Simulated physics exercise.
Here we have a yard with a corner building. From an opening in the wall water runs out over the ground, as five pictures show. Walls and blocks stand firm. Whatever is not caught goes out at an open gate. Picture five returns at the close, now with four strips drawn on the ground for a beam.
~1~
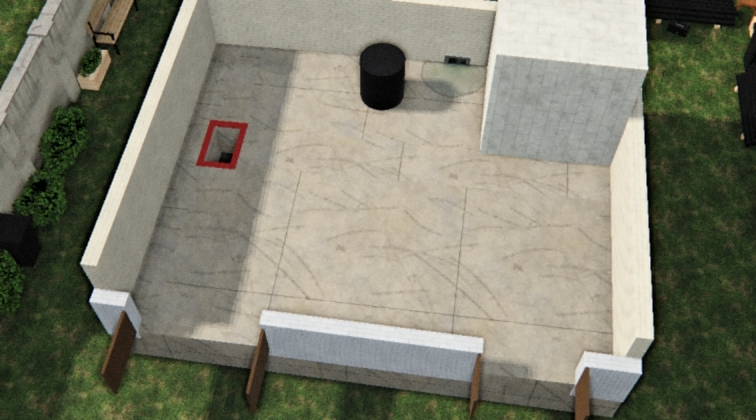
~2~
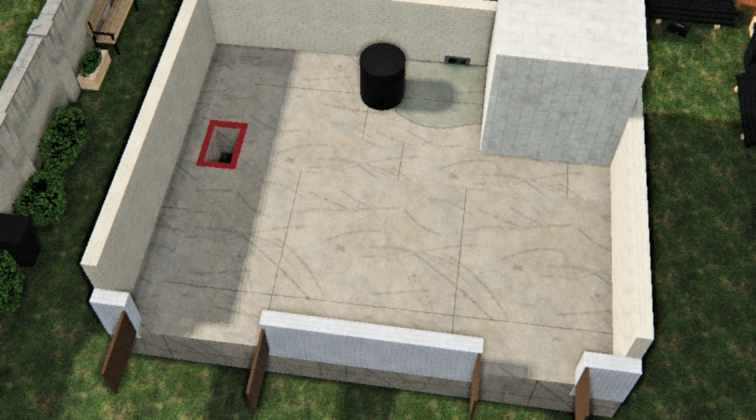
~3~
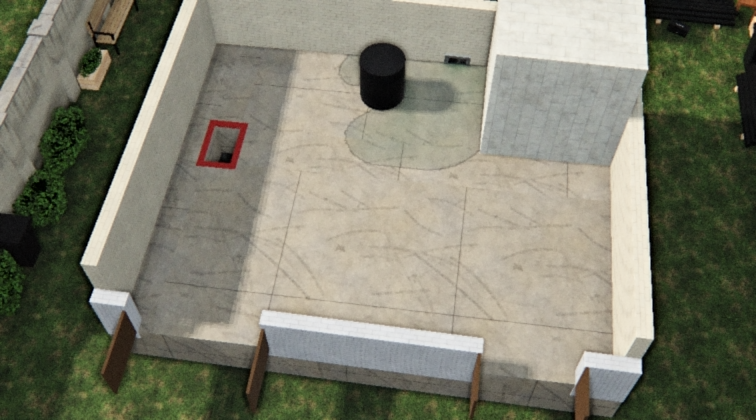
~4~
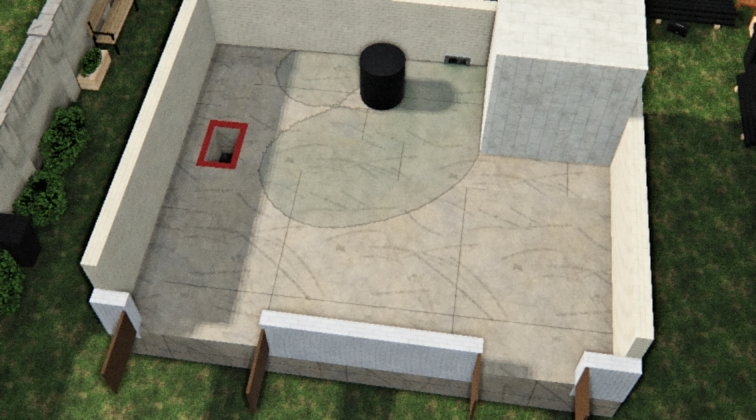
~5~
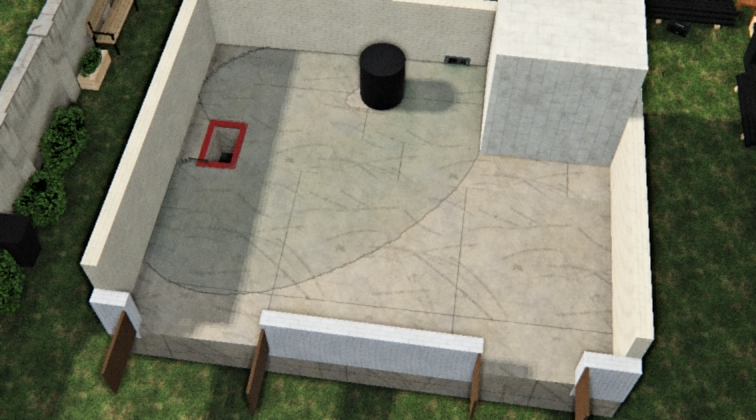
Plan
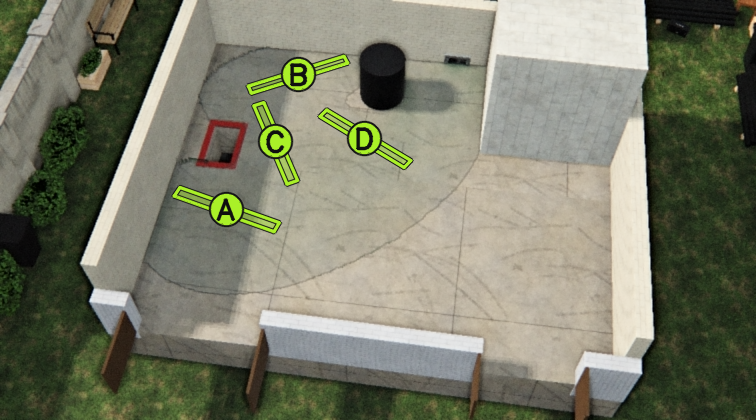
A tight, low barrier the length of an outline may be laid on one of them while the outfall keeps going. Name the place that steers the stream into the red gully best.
It is A.
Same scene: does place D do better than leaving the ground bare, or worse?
Better.
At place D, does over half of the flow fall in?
No.
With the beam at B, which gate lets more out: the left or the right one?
The left one.
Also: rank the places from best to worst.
A, D, B, C.
On the marked copy, A from (177, 191) to (276, 227); B from (249, 89) to (345, 59); C from (258, 104) to (292, 182); D from (323, 113) to (407, 164).
If A is chosen, about 57 % of the stream goes into the red gully, about 43 % out by the gates.
If B is chosen, about 26 % of the stream goes into the red gully, about 74 % out by the gates.
If C is chosen, about 15 % of the stream goes into the red gully, about 85 % out by the gates.
If D is chosen, about 34 % of the stream goes into the red gully, about 66 % out by the gates.
